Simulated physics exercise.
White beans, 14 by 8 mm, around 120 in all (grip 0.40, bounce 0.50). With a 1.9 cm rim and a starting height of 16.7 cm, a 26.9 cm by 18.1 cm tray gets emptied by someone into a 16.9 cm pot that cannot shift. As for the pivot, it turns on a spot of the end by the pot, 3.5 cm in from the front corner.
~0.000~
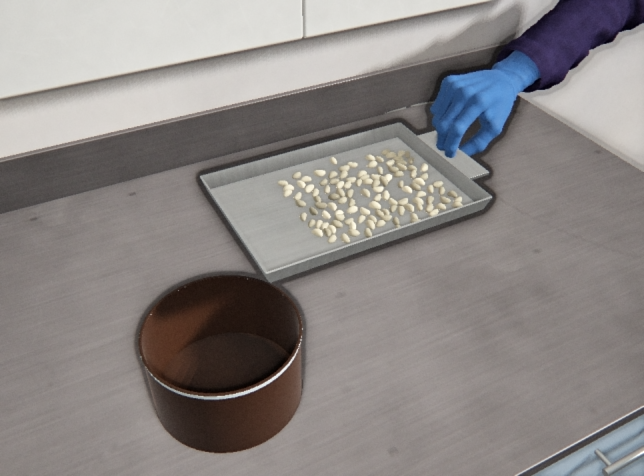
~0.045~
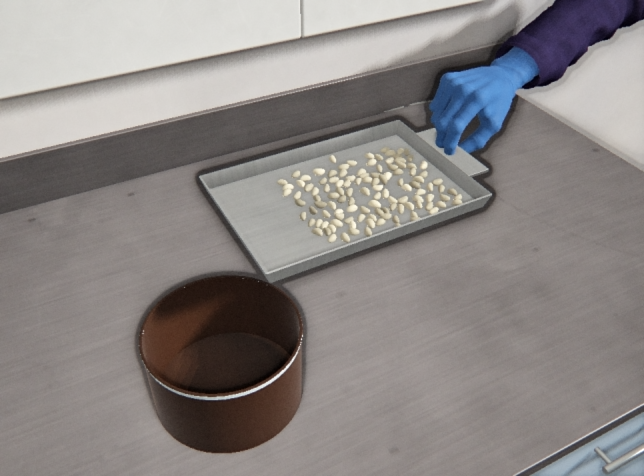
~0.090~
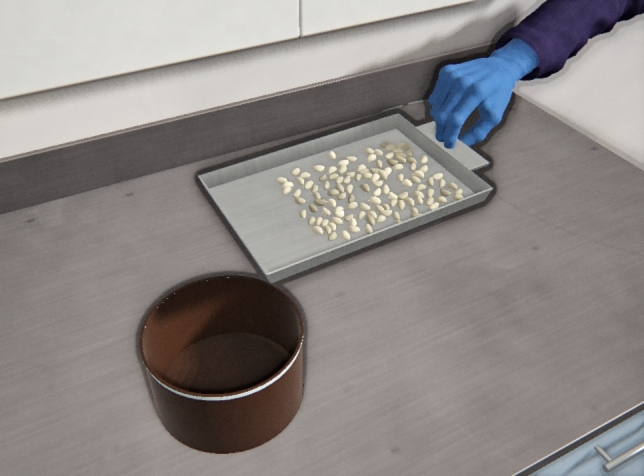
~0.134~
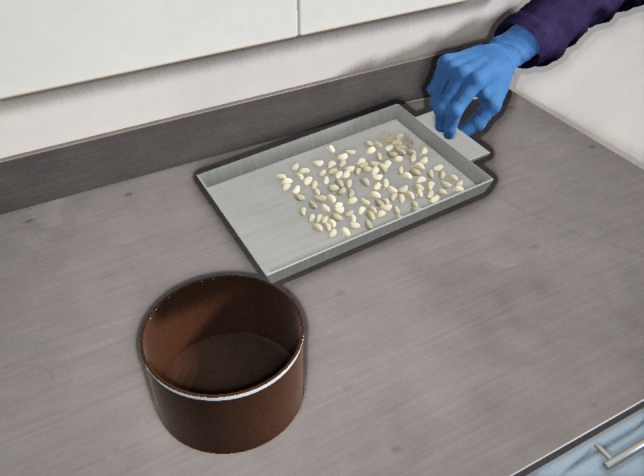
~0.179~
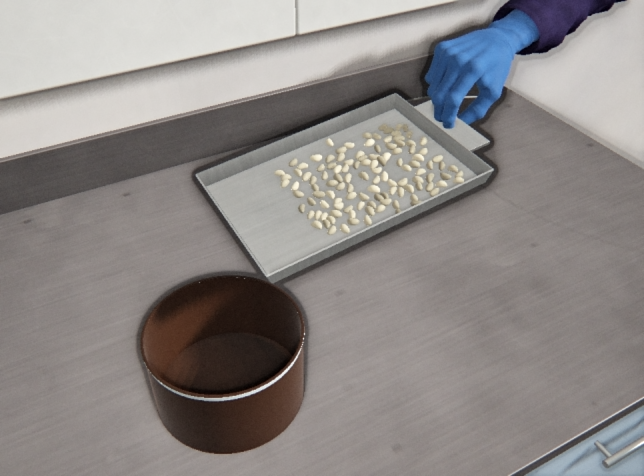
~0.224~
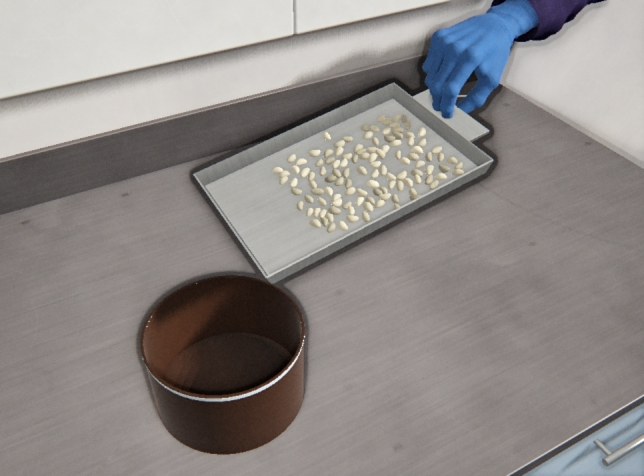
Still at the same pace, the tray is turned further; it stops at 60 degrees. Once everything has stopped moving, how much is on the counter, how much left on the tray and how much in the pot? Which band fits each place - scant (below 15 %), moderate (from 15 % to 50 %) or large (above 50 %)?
Result: Counter: A low amount; tray: A majority; pot: A mid-sized amount.
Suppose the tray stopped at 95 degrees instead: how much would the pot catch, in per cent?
95 per cent.
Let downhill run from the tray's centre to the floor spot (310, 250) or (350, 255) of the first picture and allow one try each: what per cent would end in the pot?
45 and 0 %.
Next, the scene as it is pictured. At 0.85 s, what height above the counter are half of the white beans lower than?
Some 20 cm above the counter.
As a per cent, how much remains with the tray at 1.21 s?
Close to 60 in a hundred parts of the load.
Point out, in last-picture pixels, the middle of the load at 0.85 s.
The middle of the load should be at about (256, 244) by then.
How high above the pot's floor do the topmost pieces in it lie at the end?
It gets to about 1.0 cm.
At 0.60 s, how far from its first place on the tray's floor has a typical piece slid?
About 5 cm.
Then, at 0.60 s, tilt 34 degrees; the tray holds 100 %, the pot 0 %.
Then, at 0.85 s, tilt 50 degrees; the tray holds 95 %, the pot 0 %.
After 1.21 s, tilt 60 degrees; the tray holds 60 %, the pot 35 %.
By 2.1 s all is still; counter 0 %, tray 60 %, pot 40 %.
